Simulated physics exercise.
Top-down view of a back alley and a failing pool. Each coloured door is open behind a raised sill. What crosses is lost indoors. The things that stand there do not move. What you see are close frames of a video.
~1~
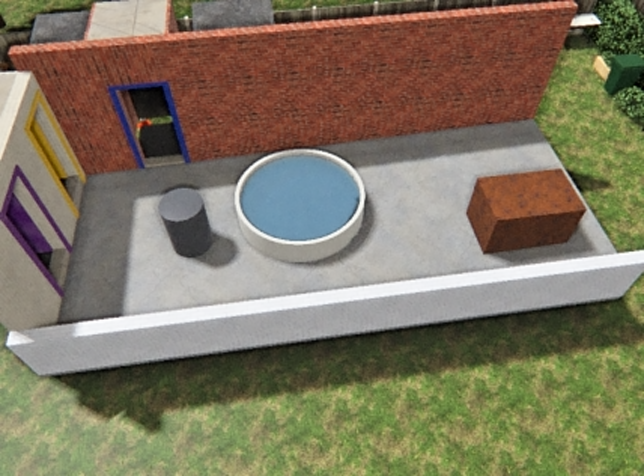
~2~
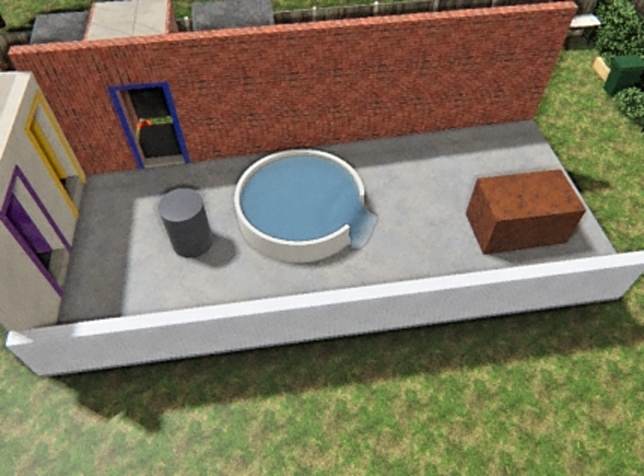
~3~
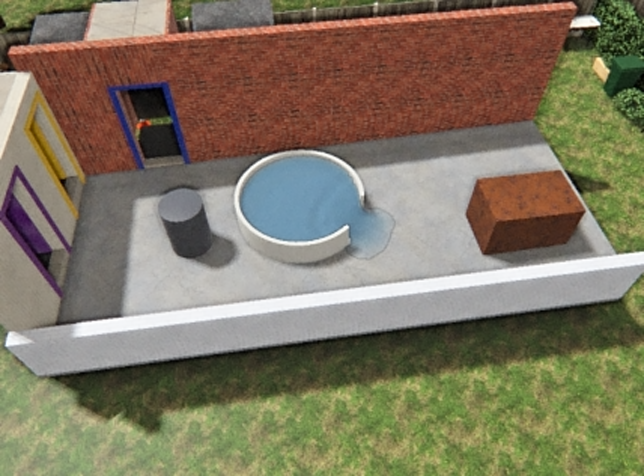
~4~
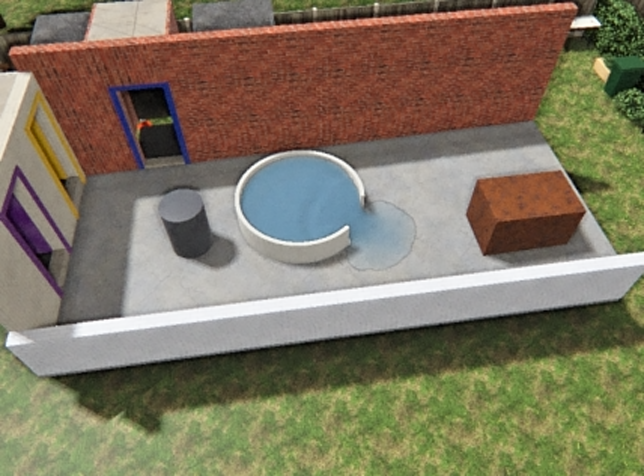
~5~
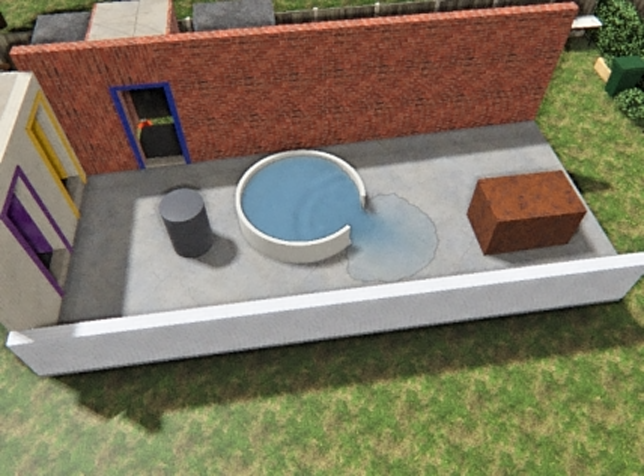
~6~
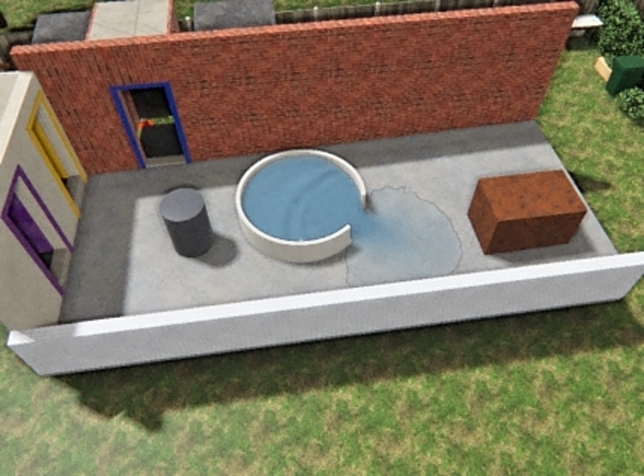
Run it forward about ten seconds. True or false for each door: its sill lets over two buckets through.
The yellow door false; the purple door false; the blue door false.
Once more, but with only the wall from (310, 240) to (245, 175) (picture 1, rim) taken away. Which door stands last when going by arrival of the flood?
That's the purple-painted one.
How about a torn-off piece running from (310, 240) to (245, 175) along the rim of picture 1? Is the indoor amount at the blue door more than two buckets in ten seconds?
Note: Blue door crosses the line.
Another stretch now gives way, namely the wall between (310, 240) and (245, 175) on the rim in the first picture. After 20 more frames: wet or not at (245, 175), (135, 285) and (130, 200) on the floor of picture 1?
Bone-dry, submerged, submerged.
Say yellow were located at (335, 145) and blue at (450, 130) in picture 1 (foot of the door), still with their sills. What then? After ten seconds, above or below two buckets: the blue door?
Note: Blue door lets in too little.
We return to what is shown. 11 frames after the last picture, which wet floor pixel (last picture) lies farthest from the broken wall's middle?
My guess is roughly (607, 273).
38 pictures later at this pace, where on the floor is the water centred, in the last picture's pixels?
Estimate: (358, 225).
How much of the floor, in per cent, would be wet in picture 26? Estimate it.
That's roughly 35 per cent.
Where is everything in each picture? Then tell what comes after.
The pool at (300, 196) is whole and still, in the first picture.
The front is at (352, 246), out from the gap at (356, 224), in the second picture.
The front is at (370, 255), out from the gap at (356, 225), in the third picture.
Water pours out at (356, 225) and has run to (404, 253), in the fourth picture.
The front is at (433, 241), out from the gap at (357, 225), in the fifth picture.
Water pours out at (358, 224) and has run to (454, 261), in the sixth picture.
A moment on, water covers 15 % of the floor; the yellow door not reached, the purple door not reached, the blue door not reached.
Next, water covers 25 % of the floor; the yellow door not reached, the purple door not reached, the blue door not reached.
Then, water covers 35 % of the floor; the yellow door not reached, the purple door not reached, the blue door not reached.
Later, water covers 55 % of the floor; the yellow door not reached, the purple door not reached, the blue door not reached.
In the end, water covers 75 % of the floor; the yellow door wet at the sill, nothing in, the purple door wet at the sill, nothing in, the blue door wet at the sill, nothing in.
